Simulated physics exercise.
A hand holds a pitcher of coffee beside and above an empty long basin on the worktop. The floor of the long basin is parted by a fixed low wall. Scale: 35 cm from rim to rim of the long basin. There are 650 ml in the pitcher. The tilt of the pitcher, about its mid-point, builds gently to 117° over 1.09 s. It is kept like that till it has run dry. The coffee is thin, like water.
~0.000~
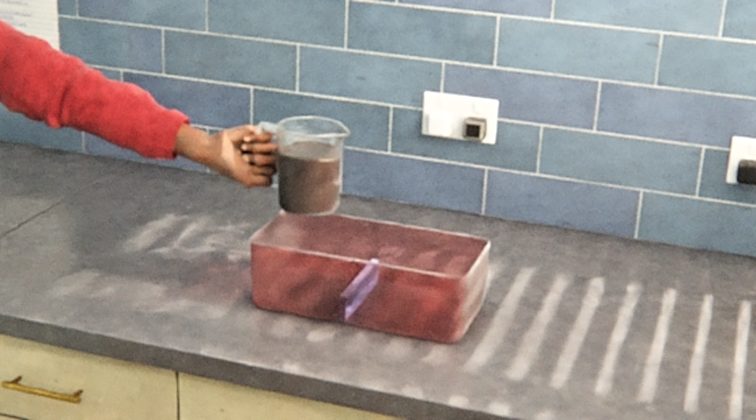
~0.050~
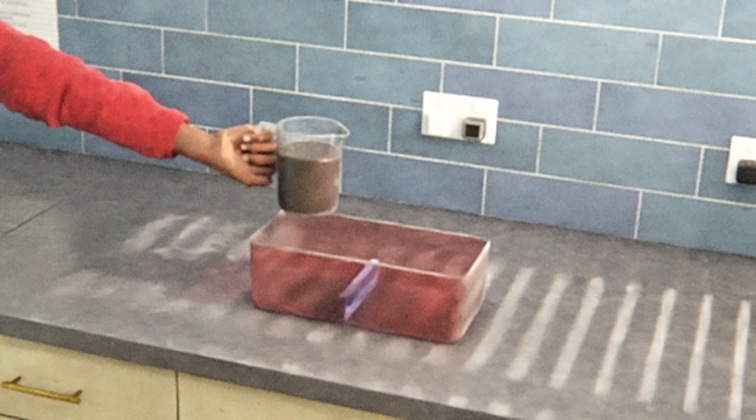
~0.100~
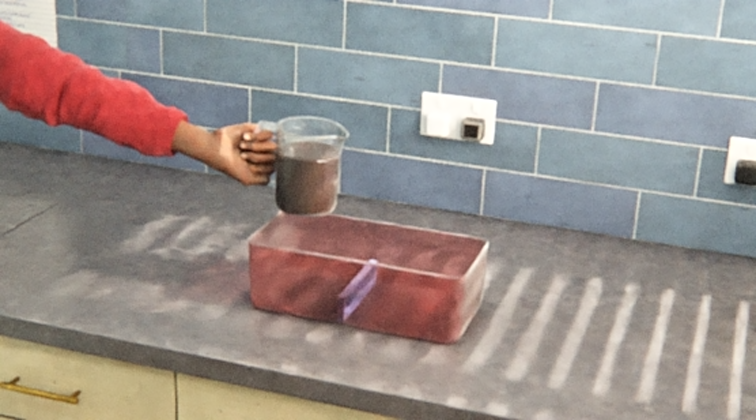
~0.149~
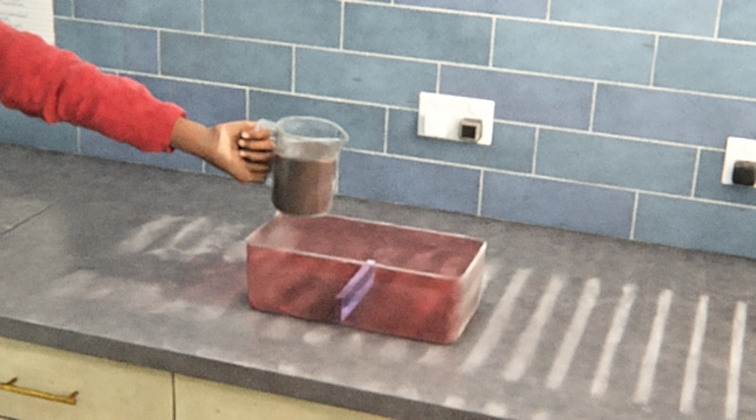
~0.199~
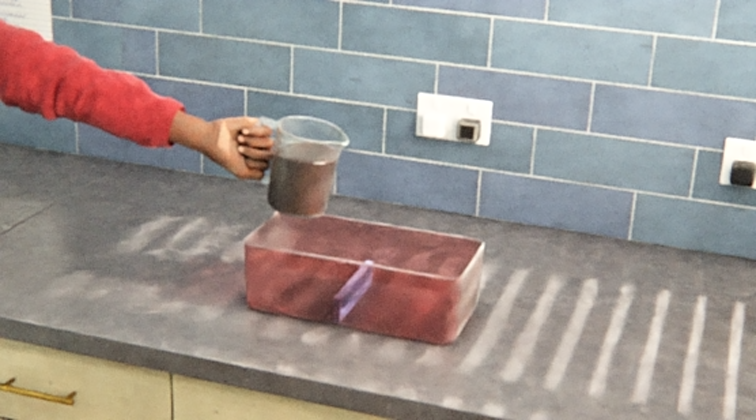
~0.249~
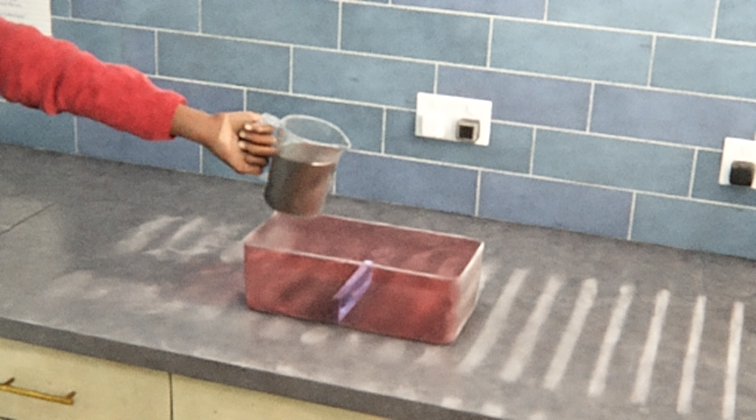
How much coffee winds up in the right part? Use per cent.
The far part has some 88 per cent.
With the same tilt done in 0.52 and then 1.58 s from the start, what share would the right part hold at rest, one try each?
In turn about 80 and 90 per cent.
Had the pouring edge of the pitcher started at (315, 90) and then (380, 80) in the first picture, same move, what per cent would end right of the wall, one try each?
In turn about 45 and 85 per cent.
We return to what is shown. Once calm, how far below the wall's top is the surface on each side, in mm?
Some 40 mm on the left and 24 mm on the right.
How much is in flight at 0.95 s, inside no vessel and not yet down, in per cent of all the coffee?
Near 12 in a hundred.
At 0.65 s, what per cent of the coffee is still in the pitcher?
Near 86 in a hundred.
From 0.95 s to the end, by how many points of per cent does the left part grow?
Some 8 per cent.
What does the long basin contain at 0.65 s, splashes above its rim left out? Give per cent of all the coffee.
Near 2 in a hundred.
Then, 0.65 s in, the tilt is 76° and 86 per cent is still to pour, 0 is left of the wall and 2 right of it.
Then, 0.95 s in, the tilt is 112° and 22 per cent is still to pour, 3 is left of the wall and 62 right of it.
Then, 1.25 s in, the tilt is 117° and 0 per cent is still to pour, 11 is left of the wall and 88 right of it.
Then, 1.59 s in, the tilt is 117° and 0 per cent is still to pour, 11 is left of the wall and 88 right of it.
Finally, 11 per cent lies left of the wall, 88 right of it and 1 outside.
